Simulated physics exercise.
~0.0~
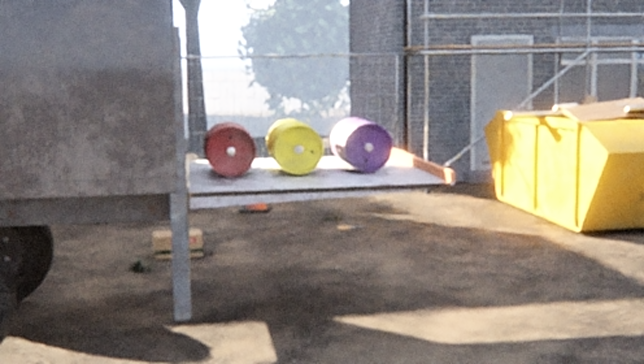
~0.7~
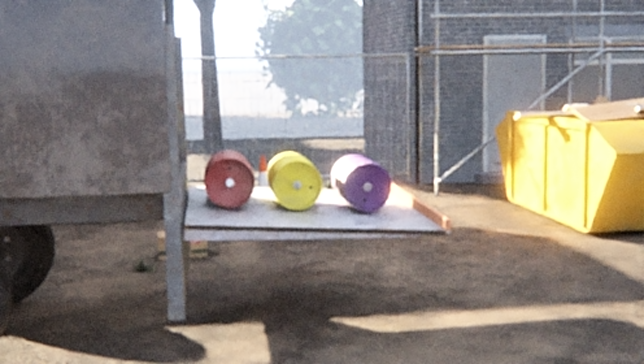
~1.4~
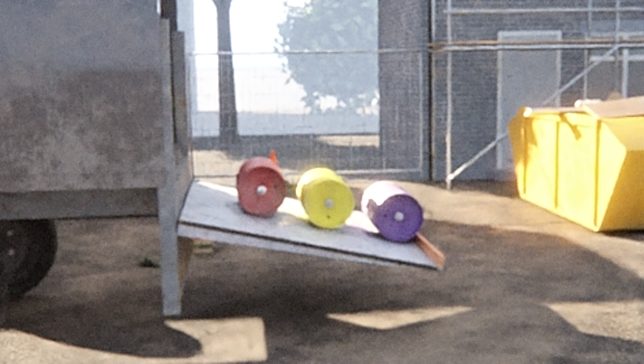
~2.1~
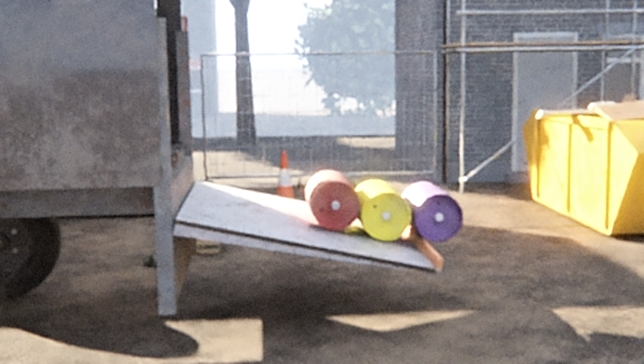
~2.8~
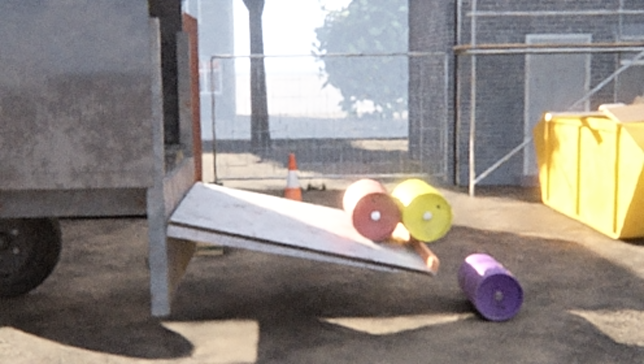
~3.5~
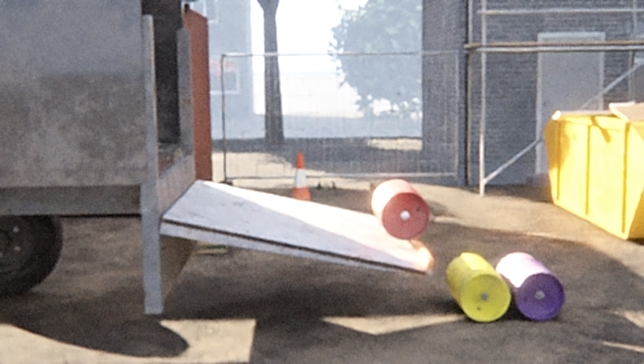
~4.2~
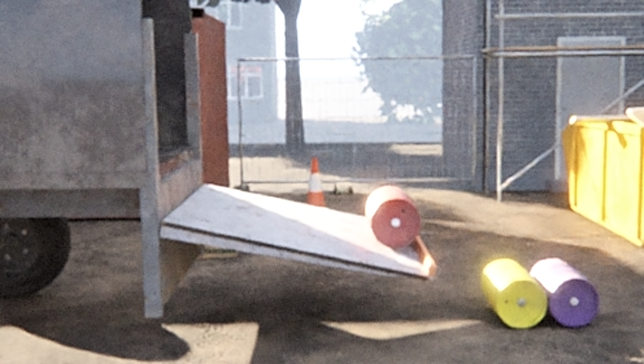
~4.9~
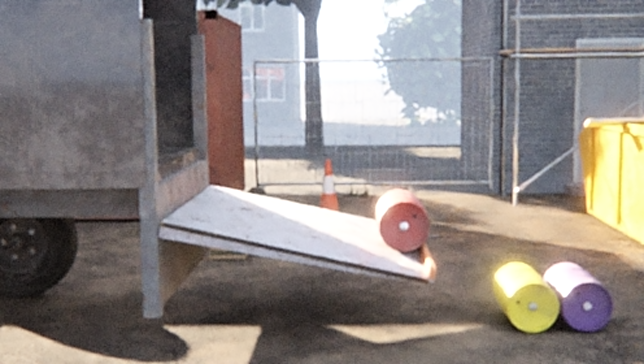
In a sunlit yard, seen from the side by a camera that drifts slightly, a grey truck stands on the left with its tail-lift out, a wire fence behind and a yellow skip on the right. Red, yellow and purple kegs lie in a row on the plate, ends towards us. The plate sinks, then tips down to the right, and all three roll towards the raised edge. Purple goes over first and lands on the ground, and yellow follows. Red stays on the sloping plate near the stop, while yellow and purple end up side by side on the ground.
